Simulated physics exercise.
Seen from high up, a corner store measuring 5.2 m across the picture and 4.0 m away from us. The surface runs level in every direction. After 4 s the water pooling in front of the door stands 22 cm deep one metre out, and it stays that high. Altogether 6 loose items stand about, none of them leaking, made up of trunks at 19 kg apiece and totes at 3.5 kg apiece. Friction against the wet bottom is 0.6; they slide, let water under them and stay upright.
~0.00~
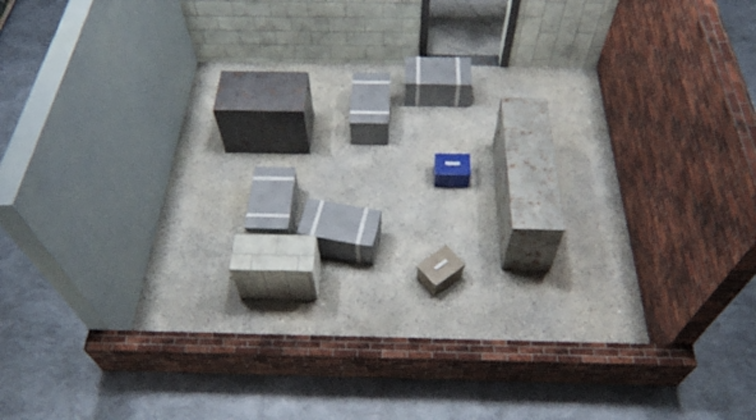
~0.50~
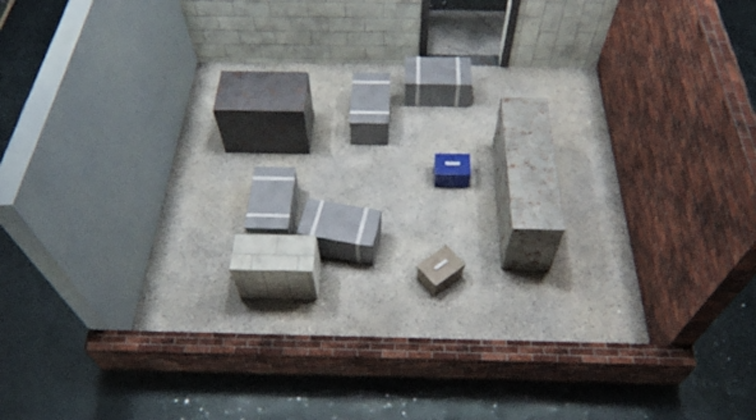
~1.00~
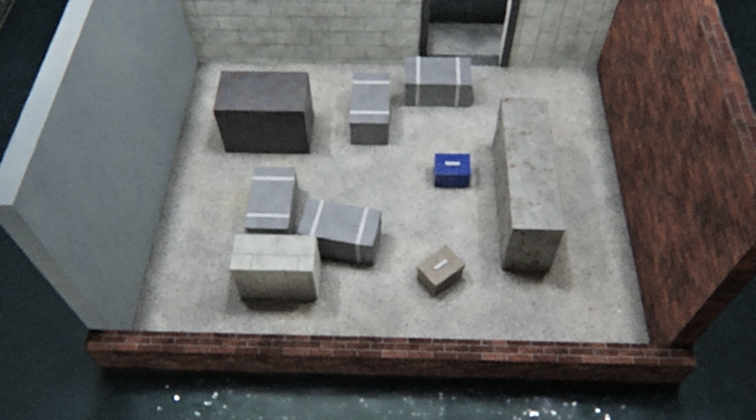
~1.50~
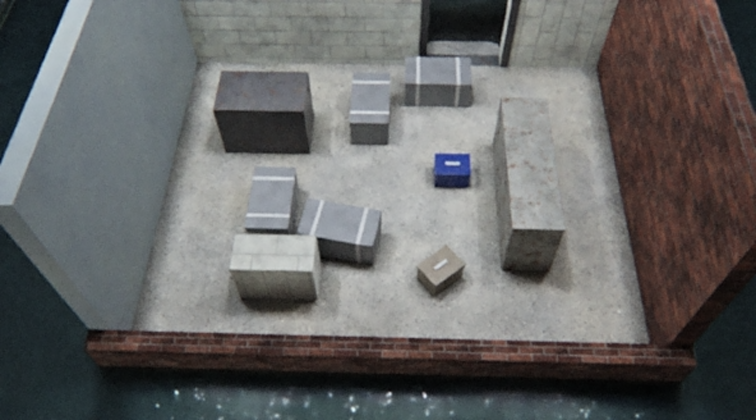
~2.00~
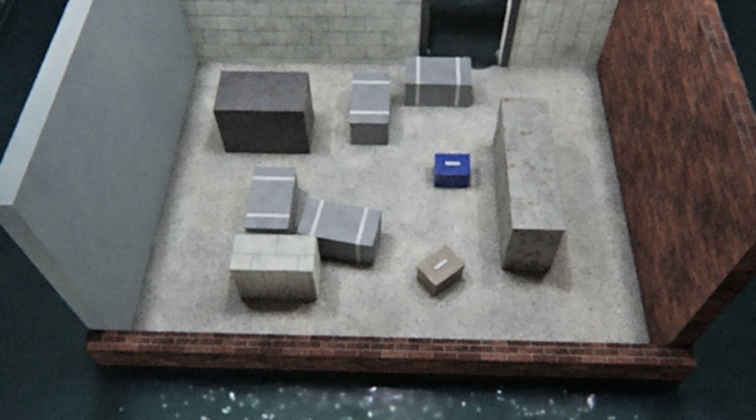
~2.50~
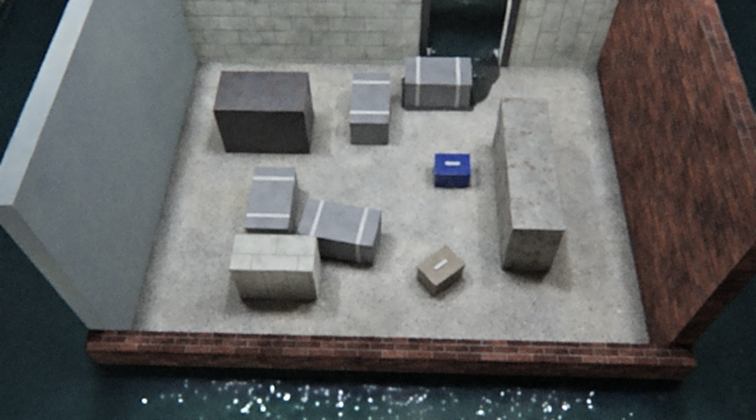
Dark water gathers around the outside of a small walled store seen from high up, glinting along the front brick edge, then shows beyond the open doorway at the back. It finally creeps in through the doorway around the grey trunk beside it, while the blue tote and other boxes stay still.
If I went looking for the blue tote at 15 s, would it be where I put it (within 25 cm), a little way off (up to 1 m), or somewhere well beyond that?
You would find it well beyond that.
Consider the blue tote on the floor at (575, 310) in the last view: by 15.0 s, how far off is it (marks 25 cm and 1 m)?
Outcome - it covers a small distance.
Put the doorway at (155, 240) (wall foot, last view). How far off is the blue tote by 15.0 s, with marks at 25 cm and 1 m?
That would leave the blue tote a long way off.
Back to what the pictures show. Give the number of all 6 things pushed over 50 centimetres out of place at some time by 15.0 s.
By my tally, 5.
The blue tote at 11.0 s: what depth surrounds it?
I'd say around 8 cm.
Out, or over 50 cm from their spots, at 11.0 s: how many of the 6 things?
By that point, 3.
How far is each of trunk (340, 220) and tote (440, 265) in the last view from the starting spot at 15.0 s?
Shifts: 60 cm / 250 cm.
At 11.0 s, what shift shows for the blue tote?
I'd put it at around 350 cm.
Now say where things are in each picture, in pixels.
The first frame shows the blue tote at (453, 164) rests on the ground; 0.0 m2 under water; 0 of 6 have shifted.
The second frame shows the blue tote at (453, 164), on the bottom; 0.0 m2 under water; 0 of 6 have shifted.
The third frame shows the blue tote at (453, 164), on the bottom; water covers 0.0 m2; 0 of 6 have shifted.
The fourth frame shows the blue tote at (453, 164) rests on the ground; water covers 0.0 m2; 0 of 6 have shifted.
The fifth frame shows the blue tote at (453, 164), on the bottom; 0.0 m2 under water; 0 of 6 have shifted.
The sixth frame shows the blue tote at (453, 164) rests on the ground; water covers 0.3 m2; 0 of 6 have shifted.
After 3.5 s the blue tote is near (453, 164), 0.0 m from its start, aground; 0 afloat.
After 6.8 s the blue tote is near (395, 257), 1.4 m from its start, aground; 0 afloat.
After 11.0 s the blue tote is near (148, 310), 3.6 m from its start, afloat; 4 afloat.
After 15.0 s the blue tote is near (205, 118), 2.9 m from its start, afloat; 5 afloat.
